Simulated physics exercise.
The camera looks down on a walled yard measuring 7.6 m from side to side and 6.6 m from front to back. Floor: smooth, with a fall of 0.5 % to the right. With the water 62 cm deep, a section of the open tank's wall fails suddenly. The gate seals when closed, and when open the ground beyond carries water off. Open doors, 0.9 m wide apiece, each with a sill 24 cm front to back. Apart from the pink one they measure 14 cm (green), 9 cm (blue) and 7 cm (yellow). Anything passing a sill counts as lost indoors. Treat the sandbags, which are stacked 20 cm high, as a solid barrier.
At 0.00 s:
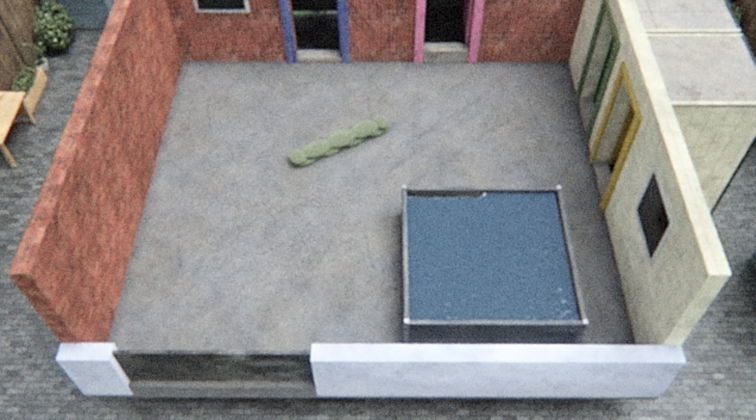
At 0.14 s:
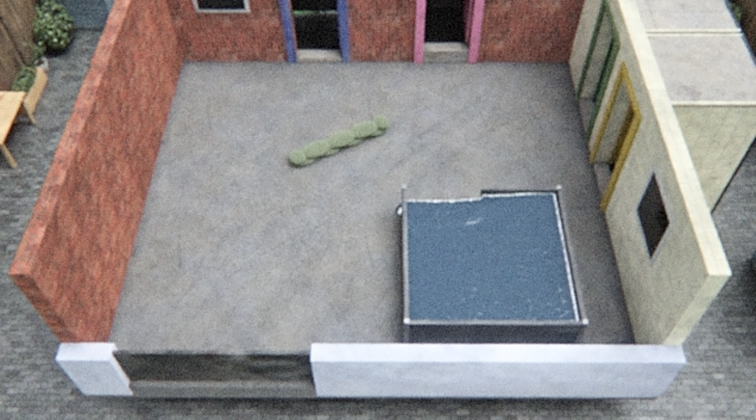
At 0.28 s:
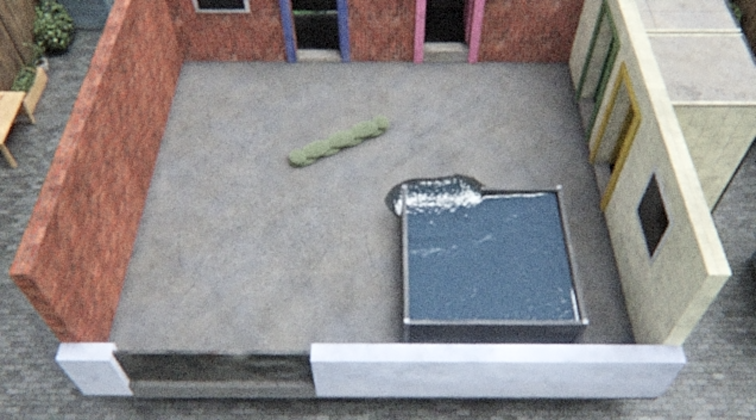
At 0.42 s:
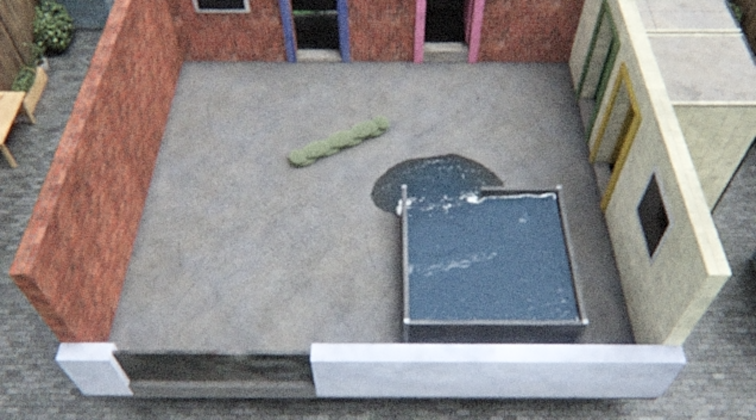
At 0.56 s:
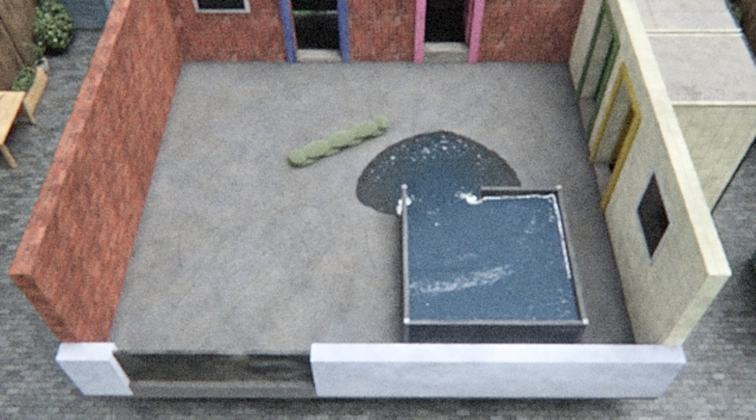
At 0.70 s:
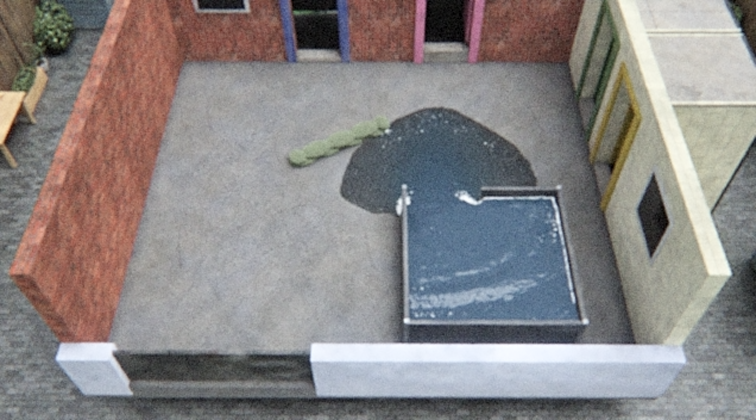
Water pours from the far side of an open tank and spreads across the walled yard.
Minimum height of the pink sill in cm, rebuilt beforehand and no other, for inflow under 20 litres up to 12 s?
24 cm.
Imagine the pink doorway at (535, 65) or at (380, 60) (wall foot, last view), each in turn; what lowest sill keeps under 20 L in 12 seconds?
About 19 and 18 cm.
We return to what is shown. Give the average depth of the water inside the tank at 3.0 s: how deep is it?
Some 32 cm.
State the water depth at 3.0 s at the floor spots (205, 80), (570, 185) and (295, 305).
About 0, 0 and 0 cm respectively.
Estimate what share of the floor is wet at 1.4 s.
Near 25 per cent is wet.
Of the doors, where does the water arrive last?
Yellow.
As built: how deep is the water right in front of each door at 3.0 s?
Pink door 28 cm, green door 3 cm, blue door 8 cm, yellow door 1 cm.
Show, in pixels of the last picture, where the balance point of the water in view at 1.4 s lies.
(465, 240) or so.
After 1.4 s water covers 25 % of the floor, deepest (36 cm) near (428, 210); 20 cm at the pink door, 0 litres in over its 27 cm sill.
After 3.0 s water covers 45 % of the floor, deepest (32 cm) near (559, 65); 28 cm at the pink door, 3 litres in over its 27 cm sill.
After 12.0 s water covers 95 % of the floor, deepest (14 cm) near (609, 237); 8 cm at the pink door, 8 litres in over its 27 cm sill.
At the pink door as built, the water arrived by 1.2 s and peaked near 30 cm at 2.4 s.
With a sill of 19 cm, 65 litres would have come in within the 12 s; with 26 cm, 11 litres. So under 20 litres takes about 24 cm.
